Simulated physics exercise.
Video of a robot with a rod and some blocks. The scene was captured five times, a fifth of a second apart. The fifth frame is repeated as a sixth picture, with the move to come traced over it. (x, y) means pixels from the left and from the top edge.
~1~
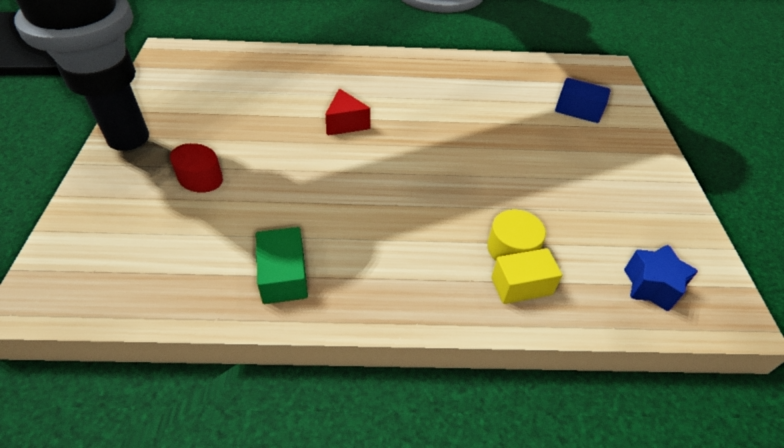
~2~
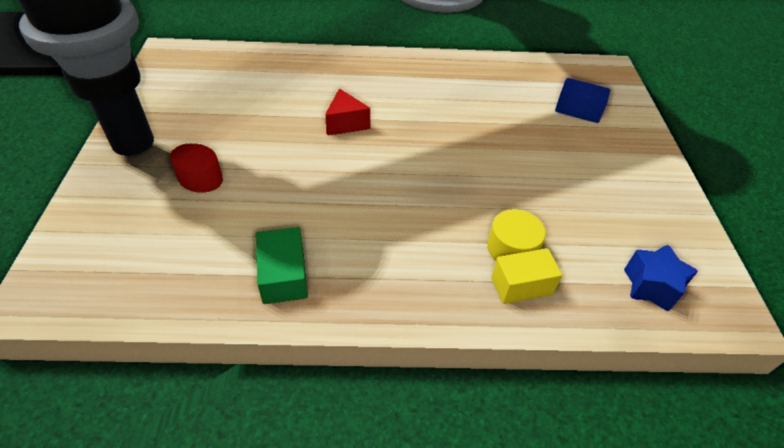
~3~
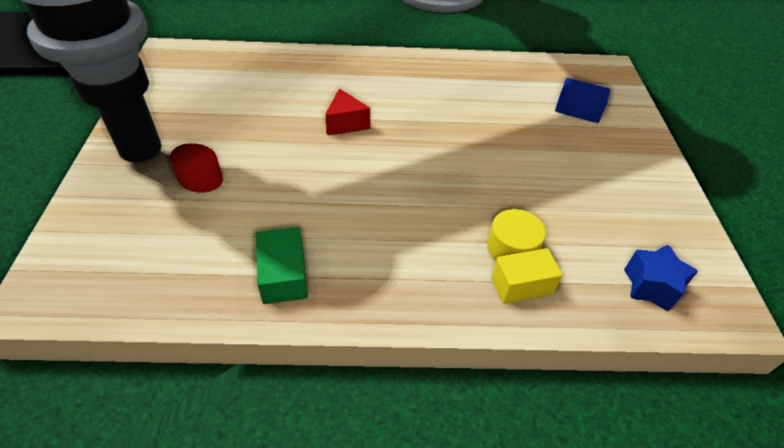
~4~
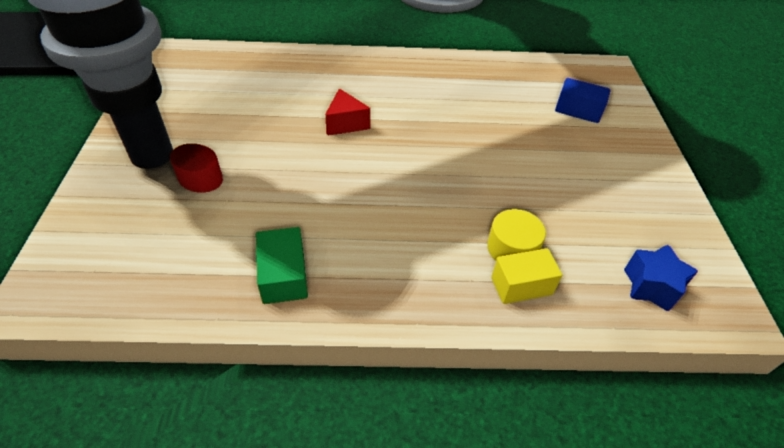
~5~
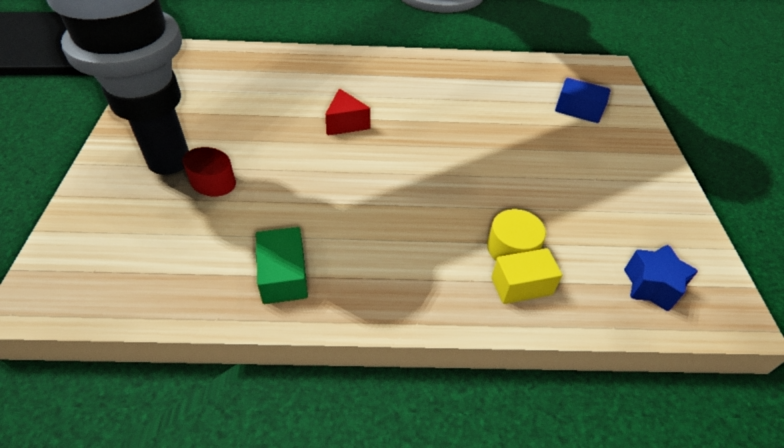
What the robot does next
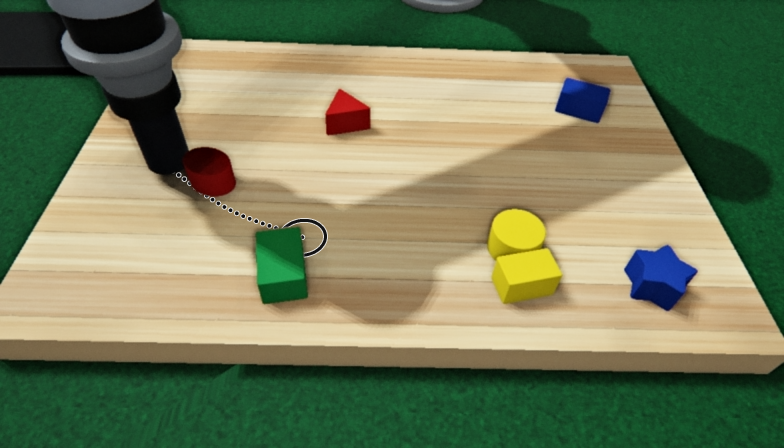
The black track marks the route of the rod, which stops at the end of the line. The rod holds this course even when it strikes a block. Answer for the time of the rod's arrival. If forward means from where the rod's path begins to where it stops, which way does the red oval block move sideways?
The shift goes left.
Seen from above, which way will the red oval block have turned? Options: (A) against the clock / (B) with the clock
A: Against the clock.
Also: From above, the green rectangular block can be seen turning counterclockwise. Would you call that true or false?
That is false.
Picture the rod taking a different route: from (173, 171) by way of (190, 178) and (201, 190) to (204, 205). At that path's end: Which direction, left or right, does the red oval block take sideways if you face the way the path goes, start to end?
So, looking from the first point of the path to the last, the red oval block moves leftwards.
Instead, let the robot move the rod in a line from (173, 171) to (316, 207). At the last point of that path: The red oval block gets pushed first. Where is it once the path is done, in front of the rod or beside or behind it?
In front, still.
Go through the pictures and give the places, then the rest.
In the first frame, rod tip at (129, 138); block tops, red oval block at (193, 156); green rectangular block at (279, 254).
In the second frame, rod at (133, 143); blocks unchanged.
In the third frame, rod at (141, 149); blocks unchanged.
In the fourth frame, rod at (152, 155); blocks unchanged.
In the fifth frame, rod at (169, 161); red oval block at (206, 160); green rectangular block at (279, 254).
Path on the board, from (173, 171) via (208, 196) and (251, 219), ending at (303, 237).
The first path, step by step. One third of the way, rod at (205, 187); red oval block at (251, 174), turned 40° anticlockwise.
Two thirds of the way, rod at (249, 210); red oval block at (286, 177), turned 110° anticlockwise.
At the end, rod at (301, 228); red oval block at (298, 178), turned 150° anticlockwise; green rectangular block at (285, 261), turned 20° clockwise.
